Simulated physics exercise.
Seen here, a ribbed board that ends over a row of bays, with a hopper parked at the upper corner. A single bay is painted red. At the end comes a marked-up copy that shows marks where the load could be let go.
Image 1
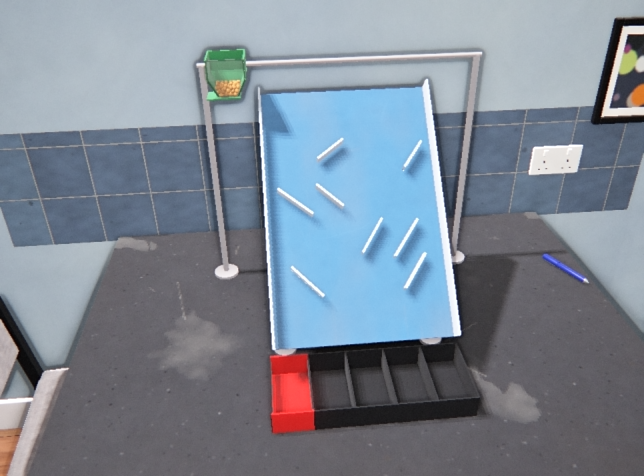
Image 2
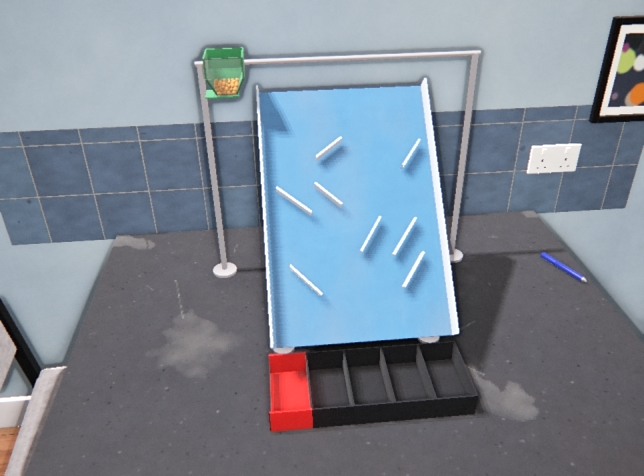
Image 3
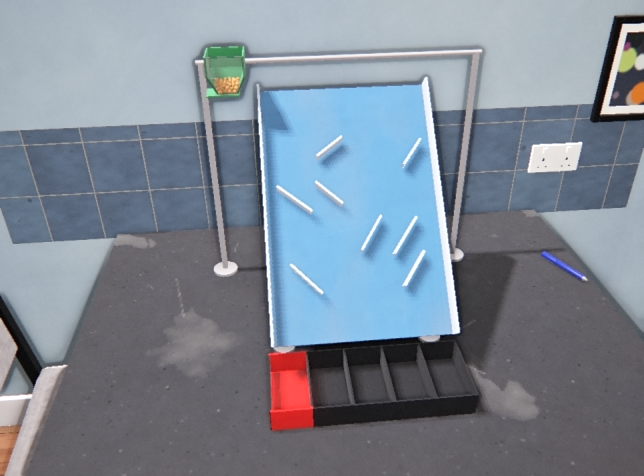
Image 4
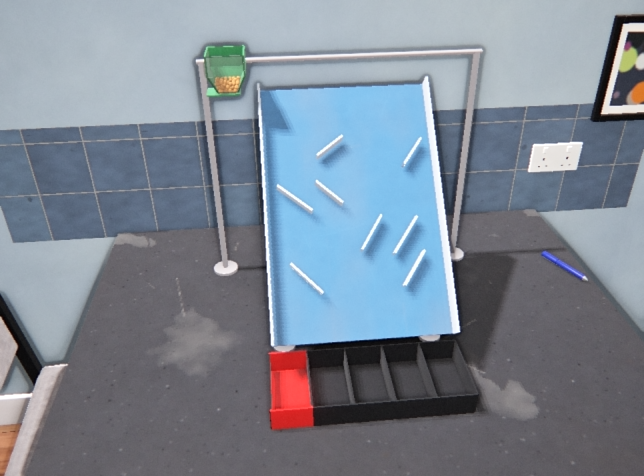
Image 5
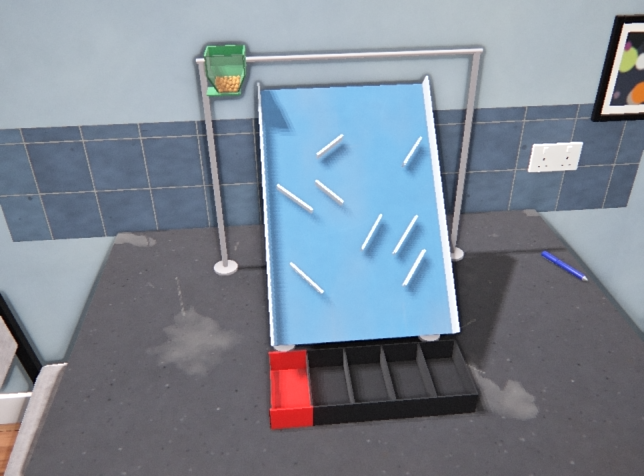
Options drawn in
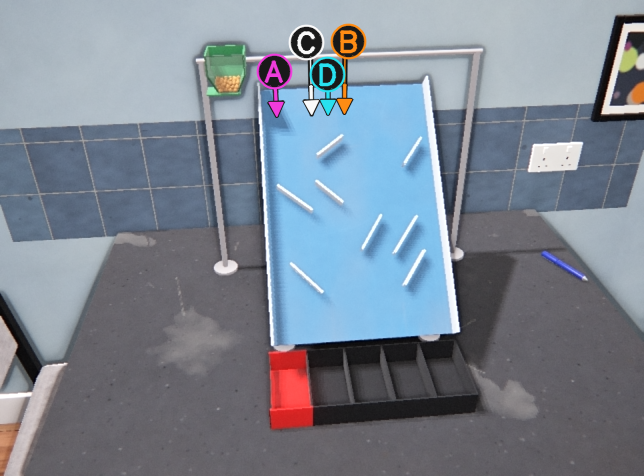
At the start, a green hopper holding small tan pieces sits at the upper left of a tilted blue board with white ribs, above a row of bays with the leftmost painted red. Through to the end, nothing visibly moves apart from a very slight shift of the view.
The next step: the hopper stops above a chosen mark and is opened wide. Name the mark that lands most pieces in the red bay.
Best: A.
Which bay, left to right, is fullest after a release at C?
It is the third one.
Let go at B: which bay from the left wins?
The second.
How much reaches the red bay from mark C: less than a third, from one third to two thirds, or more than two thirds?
It is less than a third.
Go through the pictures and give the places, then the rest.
In the first frame, hopper near (229, 88), roasted chickpeas, door shut.
In the second frame, ribs (316, 157) to (341, 137), (403, 165) to (420, 139), (276, 187) to (311, 212).
In the third frame, ribs (316, 181) to (343, 203), (362, 250) to (381, 215), (395, 253) to (417, 216).
In the fourth frame, ribs (291, 264) to (323, 292), (406, 285) to (425, 250).
In the fifth frame, red bay near (292, 416), number 1 of 5 from the left.
On the marked copy, mark A meets the board at (276, 111); mark B meets the board at (344, 108); mark C meets the board at (311, 109); mark D meets the board at (328, 109).
If A is chosen, close to a third in the red bay, close to half in other bays, only a few outside the box.
If B is chosen, only a few in the red bay, all but a few in other bays, only a few outside the box.
If C is chosen, only a few in the red bay, the bulk in other bays, a small share held on the board, a small share outside the box.
If D is chosen, none at all in the red bay, the bulk in other bays, a small share held on the board, only a few outside the box.
